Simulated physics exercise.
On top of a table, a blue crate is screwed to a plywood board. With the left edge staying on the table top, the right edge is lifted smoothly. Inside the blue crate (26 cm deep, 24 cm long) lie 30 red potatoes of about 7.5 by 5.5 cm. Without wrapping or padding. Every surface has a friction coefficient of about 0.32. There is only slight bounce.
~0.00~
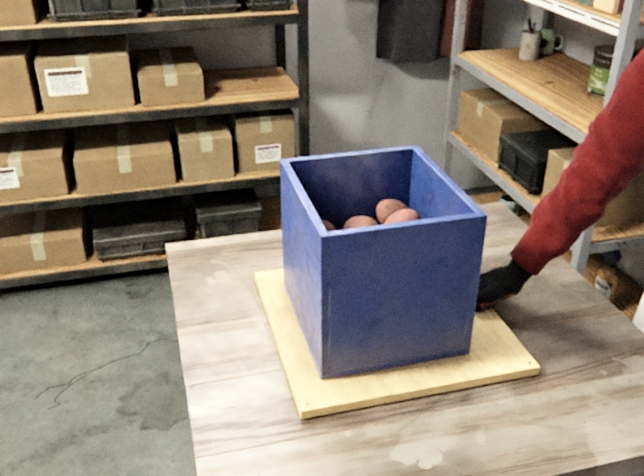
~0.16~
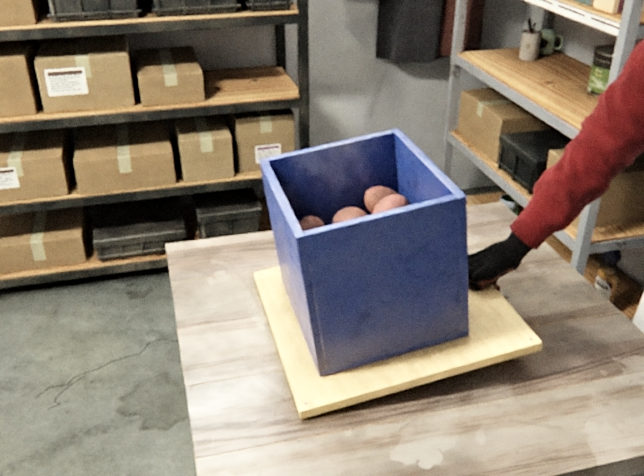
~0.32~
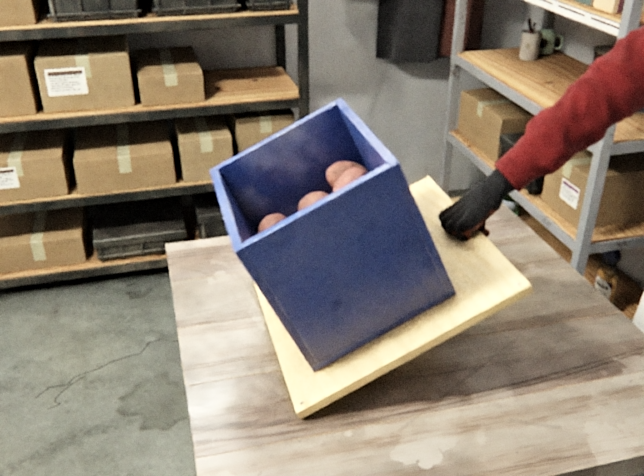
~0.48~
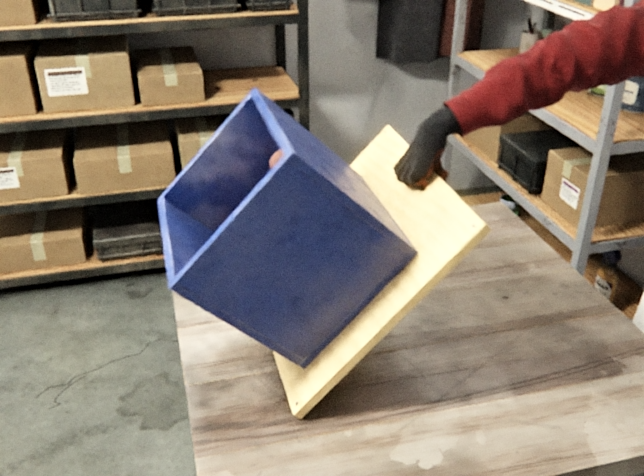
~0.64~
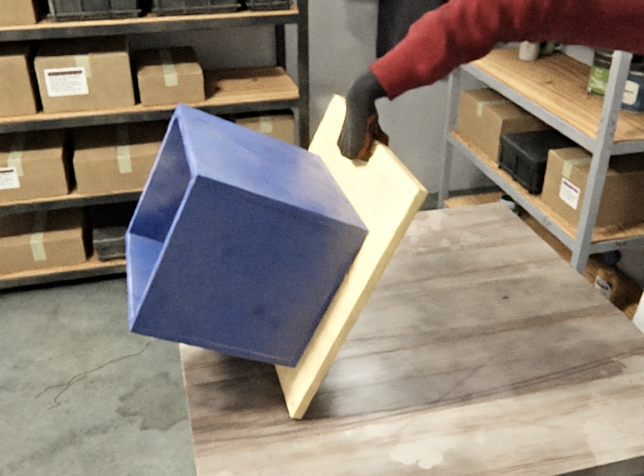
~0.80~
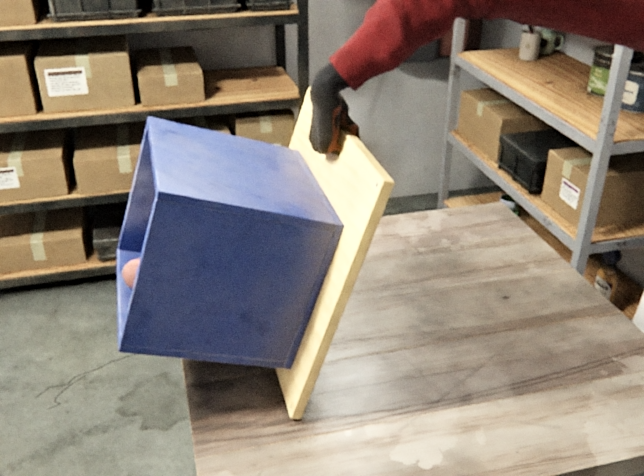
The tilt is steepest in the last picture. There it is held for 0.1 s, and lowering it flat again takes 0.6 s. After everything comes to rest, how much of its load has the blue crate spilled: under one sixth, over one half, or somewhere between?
Over five sixths remain.
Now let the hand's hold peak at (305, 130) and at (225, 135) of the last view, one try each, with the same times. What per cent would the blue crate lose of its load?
Blue crate 10 then 50 per cent.
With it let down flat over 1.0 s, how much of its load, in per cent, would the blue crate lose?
That blue crate would end up losing 0 percent.
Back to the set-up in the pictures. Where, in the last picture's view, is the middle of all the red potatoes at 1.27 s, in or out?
Their middle is around (318, 255).
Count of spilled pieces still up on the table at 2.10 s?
Count of pieces: About 0.
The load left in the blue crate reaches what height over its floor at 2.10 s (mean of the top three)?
19 cm or thereabouts.
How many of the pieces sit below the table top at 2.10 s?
Count: Roughly 0.
After 1.01 s, tilt 65°; blue crate 30 in, 0 out.
After 1.27 s, tilt 23°; blue crate 30 in, 0 out.
After 1.63 s, tilt 0°; blue crate 30 in, 0 out.
When it is over (at 2.10 s), blue crate 30 in, 0 out. Asked share, 0 of 30, 0 per cent.
